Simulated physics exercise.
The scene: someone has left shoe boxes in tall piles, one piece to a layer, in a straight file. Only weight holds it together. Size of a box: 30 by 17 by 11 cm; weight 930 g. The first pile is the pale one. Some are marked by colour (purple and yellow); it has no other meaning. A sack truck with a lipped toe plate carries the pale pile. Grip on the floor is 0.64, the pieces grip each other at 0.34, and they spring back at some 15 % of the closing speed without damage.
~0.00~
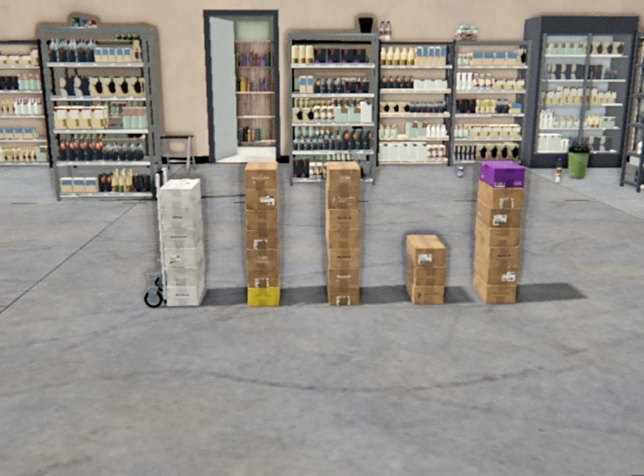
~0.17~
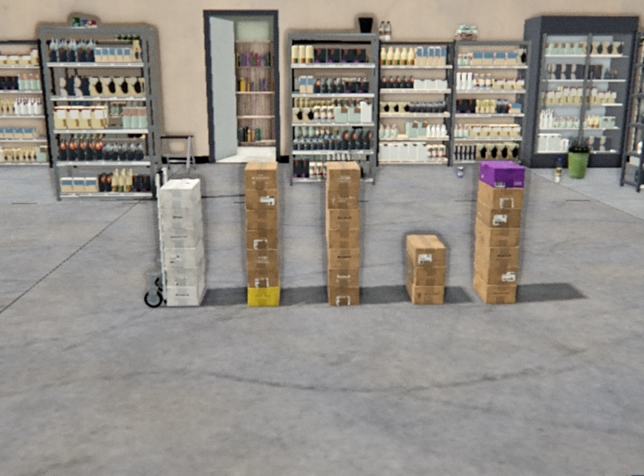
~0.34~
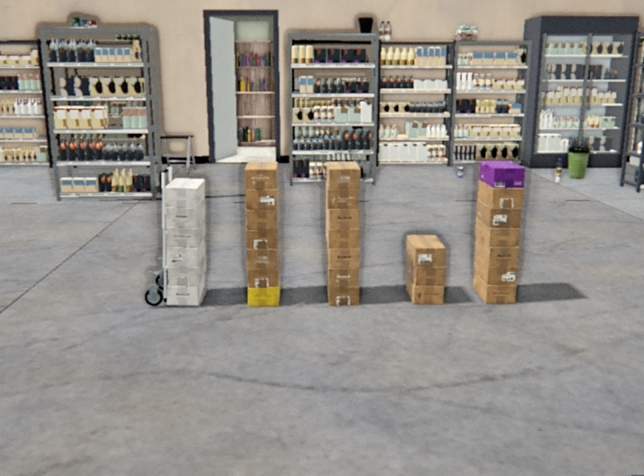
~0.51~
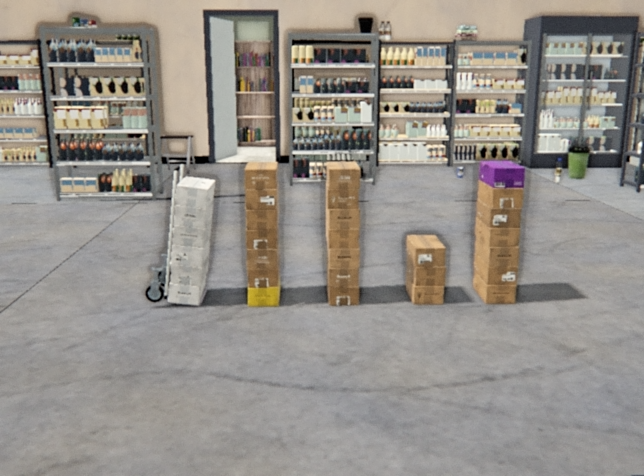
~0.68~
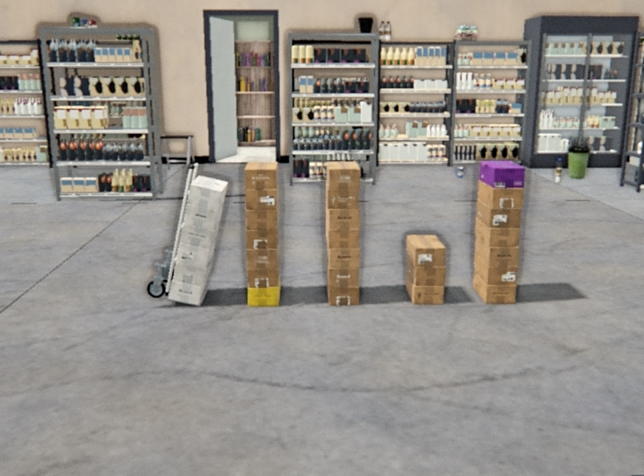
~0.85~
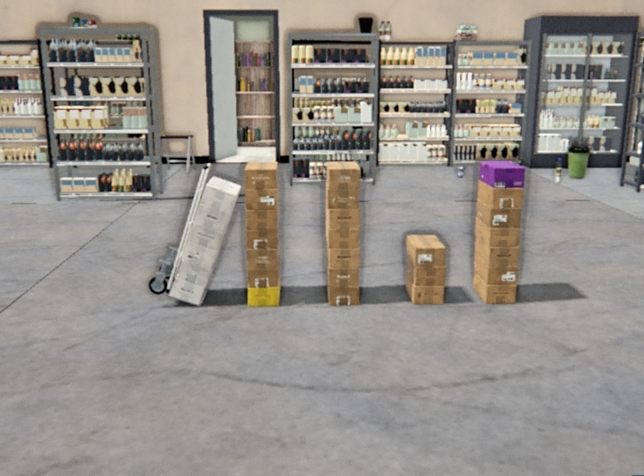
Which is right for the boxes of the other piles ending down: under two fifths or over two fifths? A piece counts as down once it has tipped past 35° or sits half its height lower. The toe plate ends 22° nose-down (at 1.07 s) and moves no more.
Ending down: Over two fifths.
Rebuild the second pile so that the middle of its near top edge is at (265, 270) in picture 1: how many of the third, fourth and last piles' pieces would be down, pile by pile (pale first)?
Then third 0, fourth 0, last 0.
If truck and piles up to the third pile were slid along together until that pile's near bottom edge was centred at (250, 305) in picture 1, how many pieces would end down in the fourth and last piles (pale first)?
In that case fourth 2, last 0.
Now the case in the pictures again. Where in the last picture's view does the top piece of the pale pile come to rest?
Near (304, 248).
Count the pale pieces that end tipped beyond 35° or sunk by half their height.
5 pale pieces.
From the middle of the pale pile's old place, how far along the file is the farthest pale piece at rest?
About 70 cm.
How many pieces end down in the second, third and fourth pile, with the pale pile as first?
Second 6, third 7, fourth 2.
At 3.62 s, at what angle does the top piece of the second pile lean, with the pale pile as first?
Roughly 40° from upright.
By 2.26 s, 6 of the pale pile down; 1 of the 24 other boxes down; yellow box tilted 22°.
By 3.62 s, 5 of the pale pile down; 13 of the 24 other boxes down; purple box tilted 16°; yellow box moved 11 mm.
When it is over (4.8 s), 5 of the pale pile down; 22 of the 24 other boxes down; purple box upside down; yellow box moved 11 mm. That is 92 per cent. In pixels of the last frame, middles, yellow box near (267, 289).
